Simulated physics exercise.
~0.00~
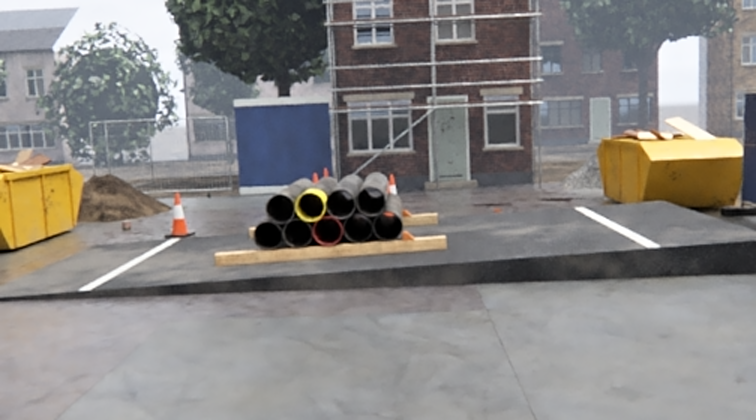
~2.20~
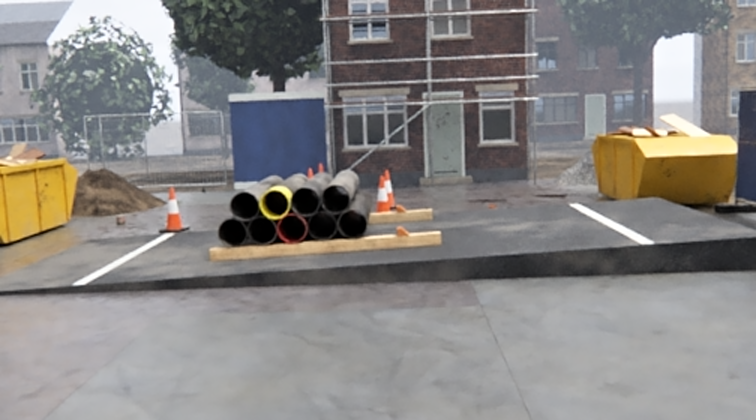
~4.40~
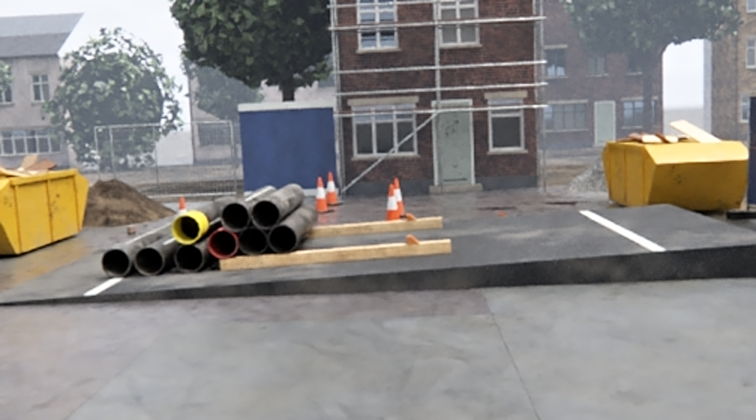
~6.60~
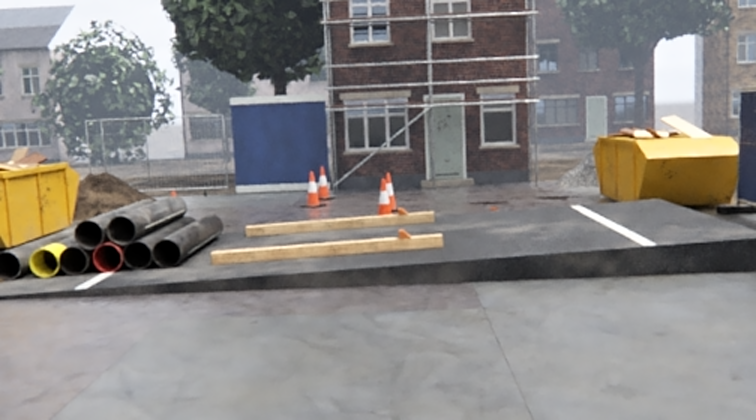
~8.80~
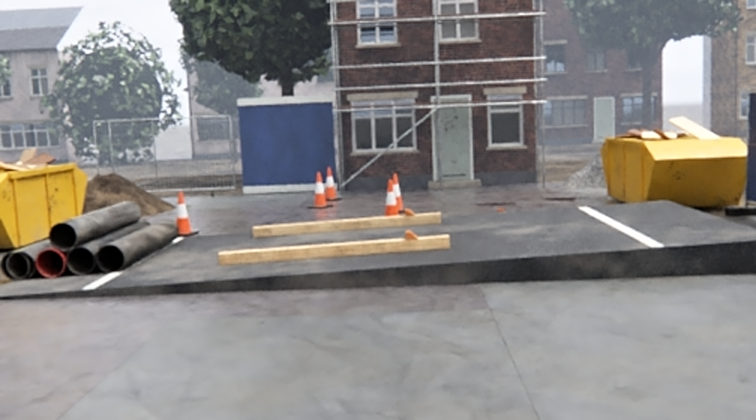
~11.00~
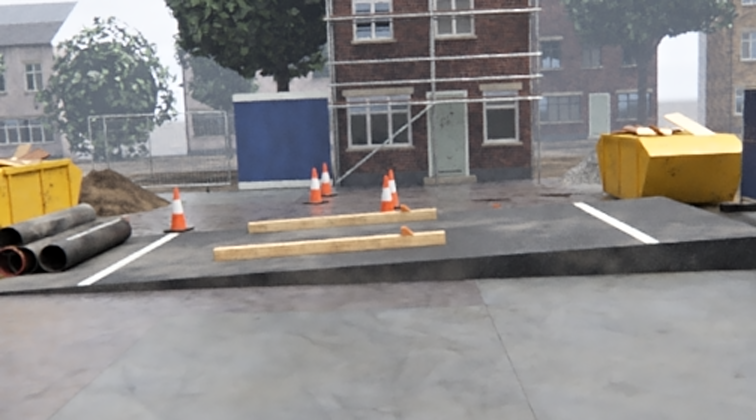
Stacked steel pipes rolling left off timber bearers on a wet asphalt pad, spreading out and crossing the left white line.
